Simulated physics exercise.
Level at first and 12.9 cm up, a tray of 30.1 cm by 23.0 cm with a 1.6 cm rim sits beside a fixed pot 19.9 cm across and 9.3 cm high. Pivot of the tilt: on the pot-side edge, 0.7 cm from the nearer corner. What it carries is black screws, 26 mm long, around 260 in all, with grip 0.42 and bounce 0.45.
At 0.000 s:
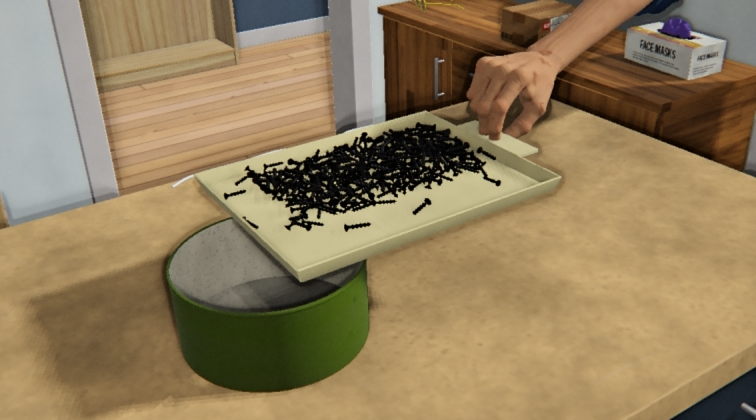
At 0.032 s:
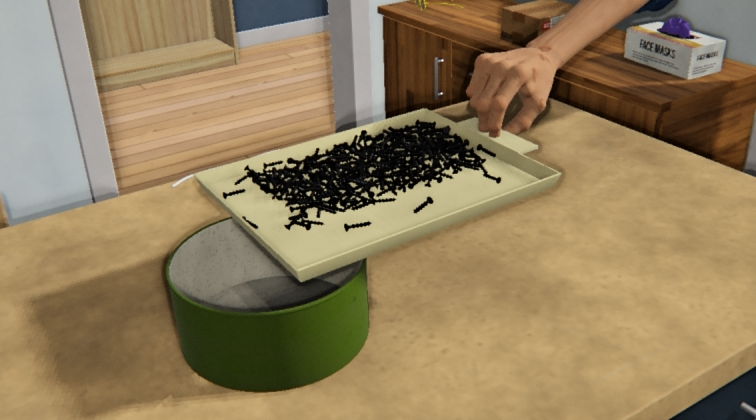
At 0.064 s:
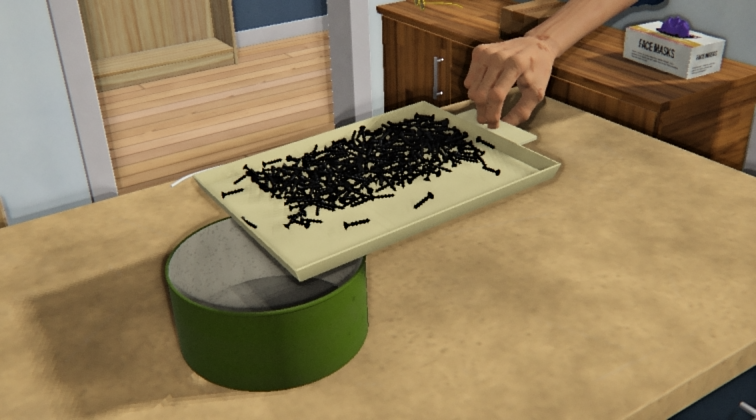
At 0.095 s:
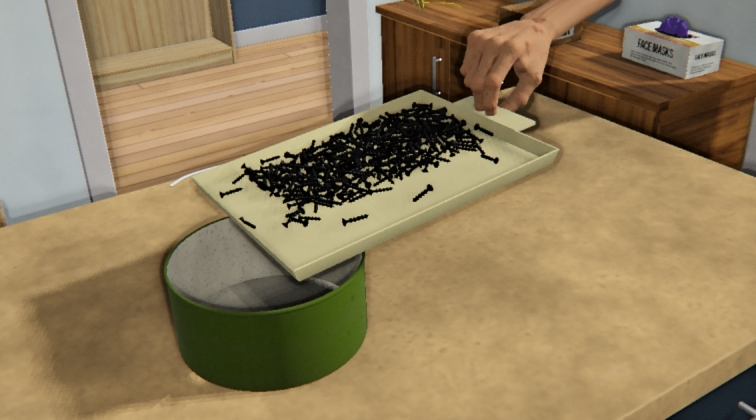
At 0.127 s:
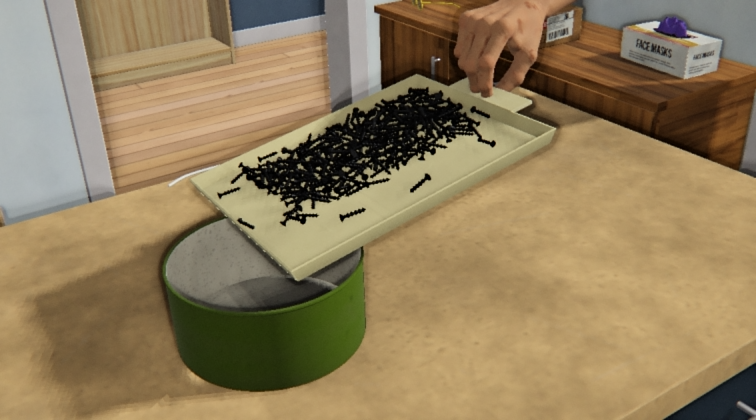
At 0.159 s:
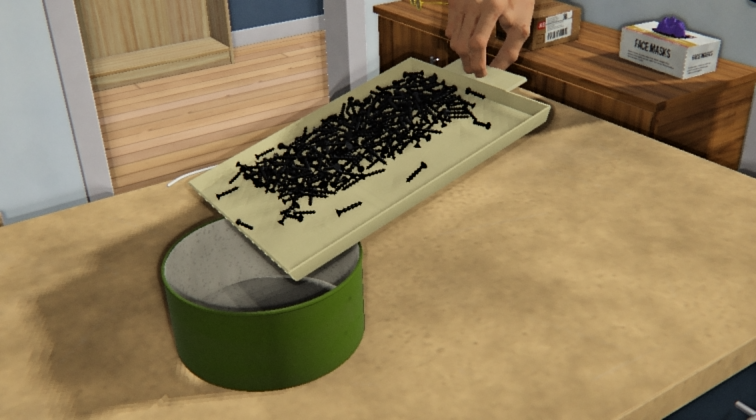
A hand raises the right end of a tray of black screws beside a green pot.
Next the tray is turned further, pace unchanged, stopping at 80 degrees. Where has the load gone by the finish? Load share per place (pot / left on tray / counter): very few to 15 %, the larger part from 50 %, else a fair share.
Pot: The larger part; left on the tray: Very few; counter: A fair share.
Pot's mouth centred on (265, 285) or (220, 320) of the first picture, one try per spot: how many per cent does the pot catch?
About 35 percent the first time and about 20 percent the second.
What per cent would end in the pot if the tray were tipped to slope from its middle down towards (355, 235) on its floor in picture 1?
Some 0 per cent.
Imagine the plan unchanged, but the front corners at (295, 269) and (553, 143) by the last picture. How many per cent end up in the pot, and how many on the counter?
Pot 0 % / counter 100 %.
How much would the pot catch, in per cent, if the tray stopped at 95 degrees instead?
That comes out at some 65 per cent.
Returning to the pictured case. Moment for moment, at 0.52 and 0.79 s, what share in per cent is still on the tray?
Roughly 95 then 0.
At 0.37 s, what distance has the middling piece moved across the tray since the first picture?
About 2 cm.
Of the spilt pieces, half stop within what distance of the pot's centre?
Roughly 18 centimetres.
After 0.37 s, tilt 48 degrees; the tray holds 100 %, the pot 0 %.
After 0.52 s, tilt 71 degrees; the tray holds 95 %, the pot 5 %.
Then, at 0.79 s, tilt 80 degrees; the tray holds 0 %, the pot 60 %.
In the end, at 1.7 s, pot 60 %, tray 0 %, counter 40 %.
